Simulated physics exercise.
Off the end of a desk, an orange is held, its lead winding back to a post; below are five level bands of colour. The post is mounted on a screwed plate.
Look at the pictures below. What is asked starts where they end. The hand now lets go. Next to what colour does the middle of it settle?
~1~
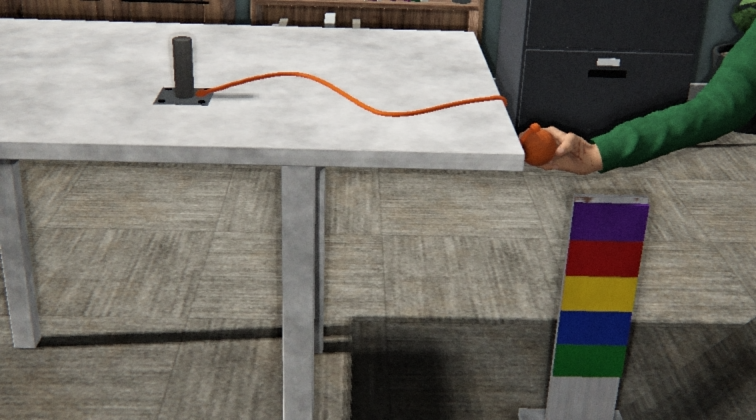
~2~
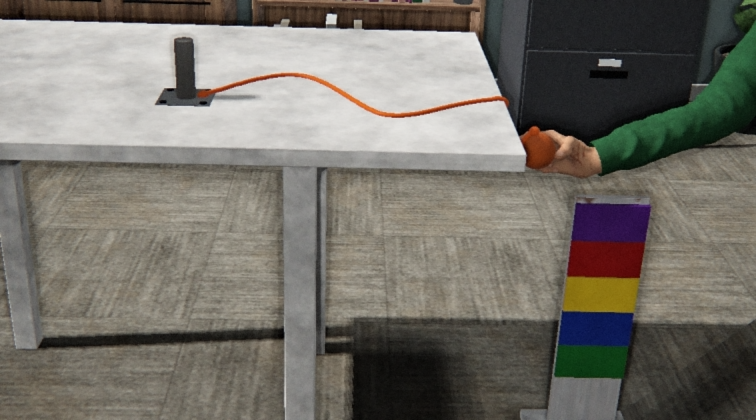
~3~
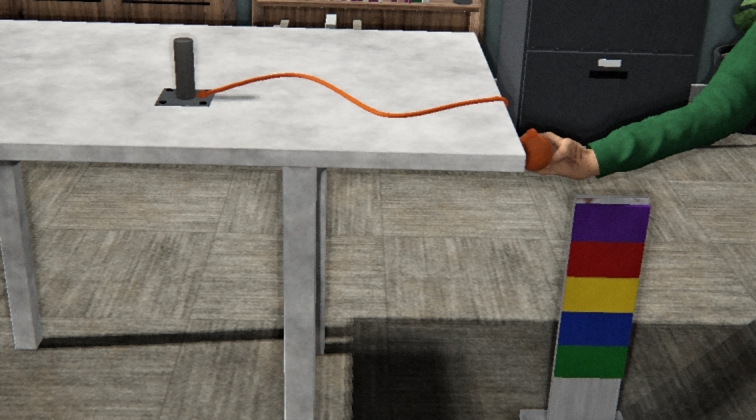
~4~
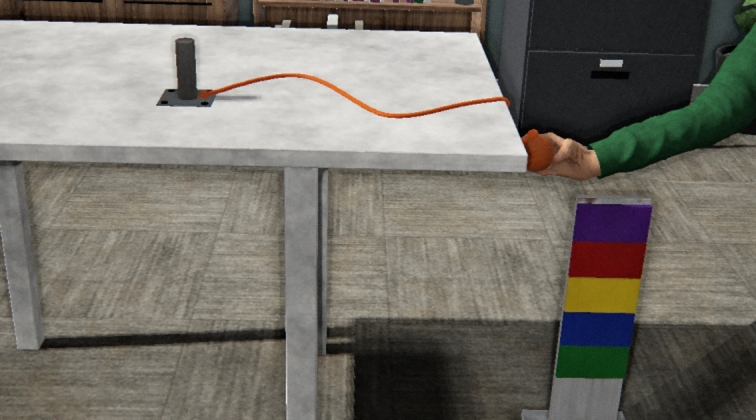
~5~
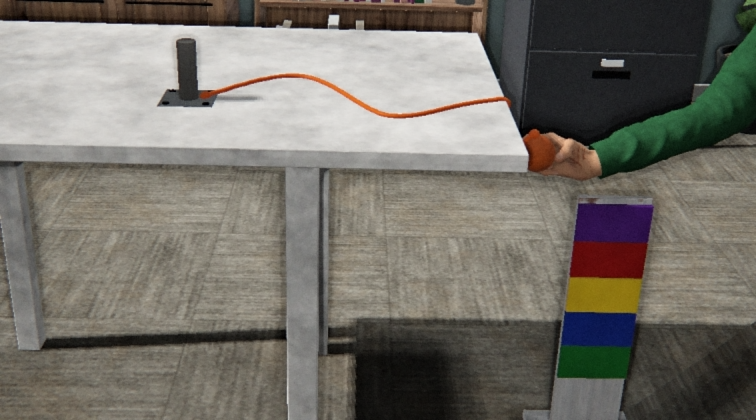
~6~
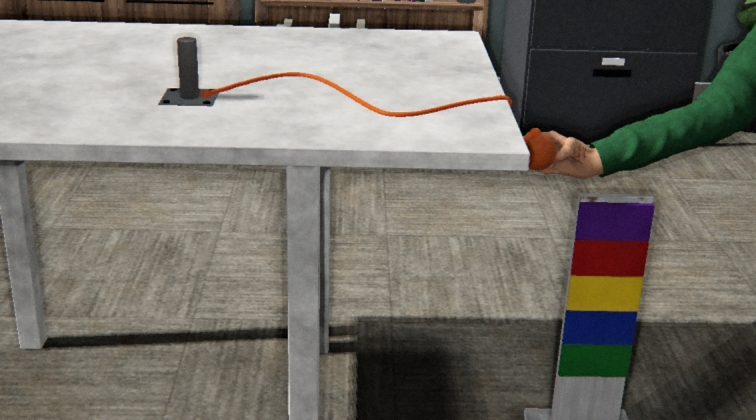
Next to yellow.
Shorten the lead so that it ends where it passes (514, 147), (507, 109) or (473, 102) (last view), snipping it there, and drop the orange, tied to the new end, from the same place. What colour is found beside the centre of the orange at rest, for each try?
First try: Red; second try: Purple; third try: None, it hangs higher.
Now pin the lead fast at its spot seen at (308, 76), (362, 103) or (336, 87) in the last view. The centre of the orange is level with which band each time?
First try red, second try purple, third try red.
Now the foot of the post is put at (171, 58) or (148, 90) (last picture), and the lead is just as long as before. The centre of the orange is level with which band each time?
First try: Red; second try: Red.
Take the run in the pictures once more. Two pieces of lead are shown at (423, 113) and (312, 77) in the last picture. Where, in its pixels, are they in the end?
The first settles around (505, 105), the second around (344, 94).
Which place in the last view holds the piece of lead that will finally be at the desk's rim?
About (417, 114).
Soon after, orange near (478, 290); level with yellow.
Then, orange near (495, 291); level with yellow.
At rest, orange near (489, 293); level with yellow. Its middle rests at the yellow band.
